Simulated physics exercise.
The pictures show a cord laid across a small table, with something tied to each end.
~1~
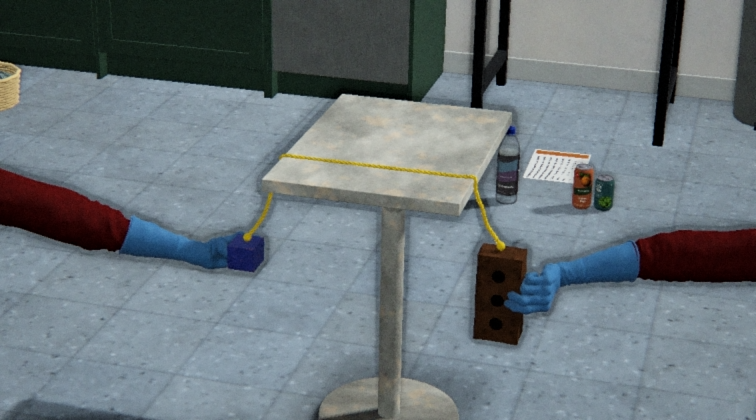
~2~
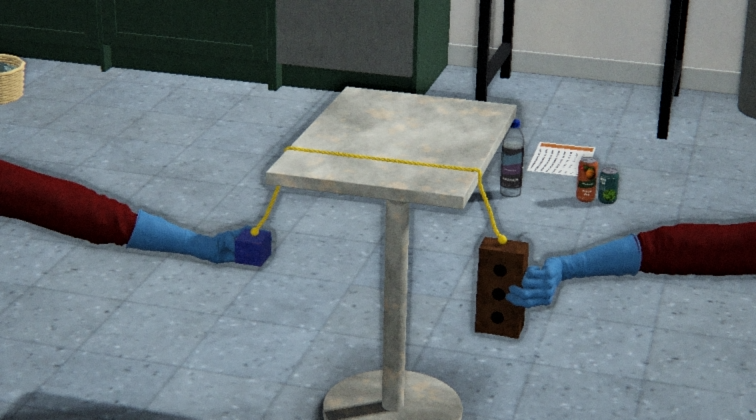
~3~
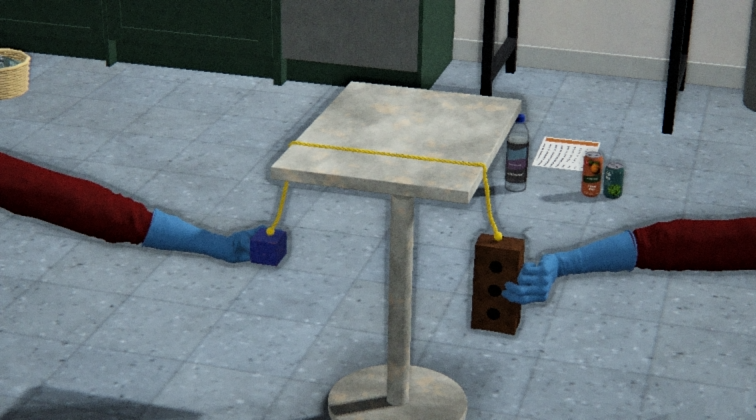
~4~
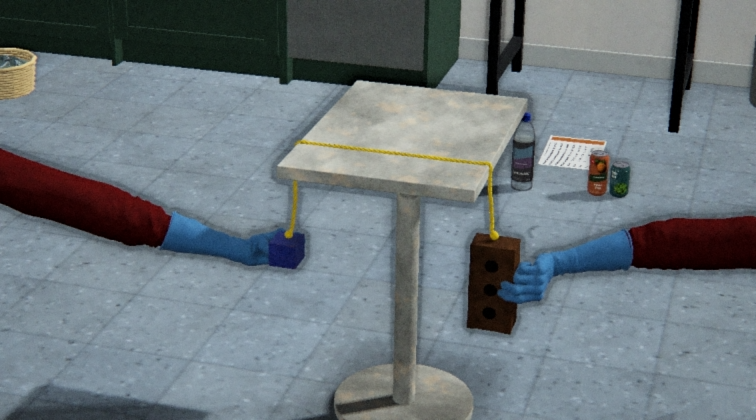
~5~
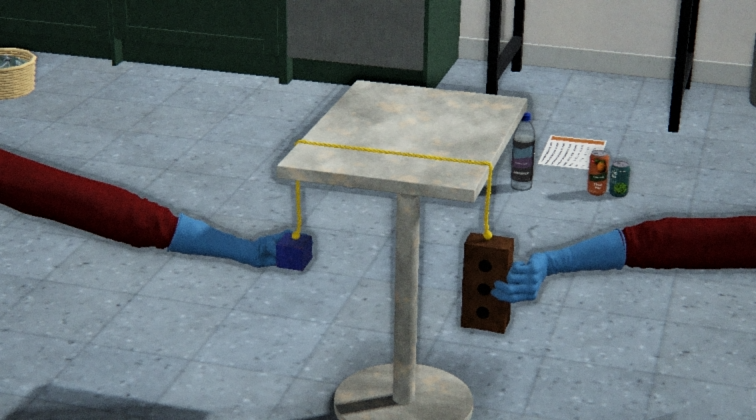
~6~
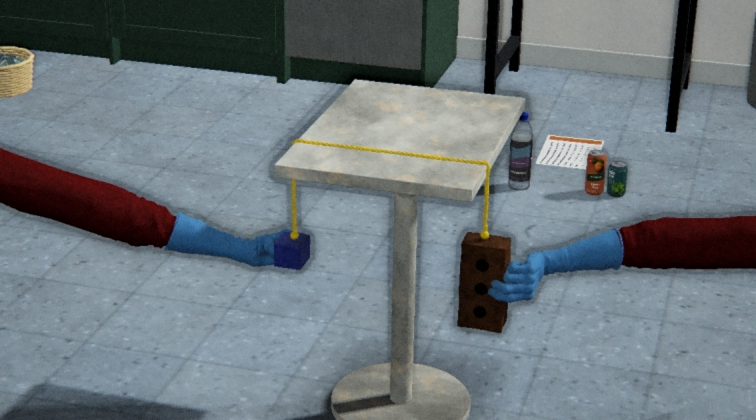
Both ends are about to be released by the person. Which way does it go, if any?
Down on the right.
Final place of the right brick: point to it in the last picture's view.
It settles close to (465, 414).
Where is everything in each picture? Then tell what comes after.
The first frame shows left block (246, 253); right brick (500, 294); cord over the top (363, 165).
The second frame shows left block (253, 247); right brick (502, 288).
The third frame shows left block (268, 247); right brick (498, 284).
The fourth frame shows left block (287, 250); right brick (493, 284).
The fifth frame shows left block (294, 252); right brick (487, 283).
The sixth frame shows left block (292, 251); right brick (484, 282); cord over the top (375, 151).
Then, 0.46 s past the final frame, left block pulled up onto the top near (288, 94); right brick lower near (477, 369).
Then, 0.92 s past the final frame, left block higher near (524, 169); right brick down on the floor near (463, 413).
Then, 1.40 s past the final frame, left block down on the floor; right brick down on the floor.
When it is over, left block down on the floor; right brick down on the floor. The cord is pulled to the right.
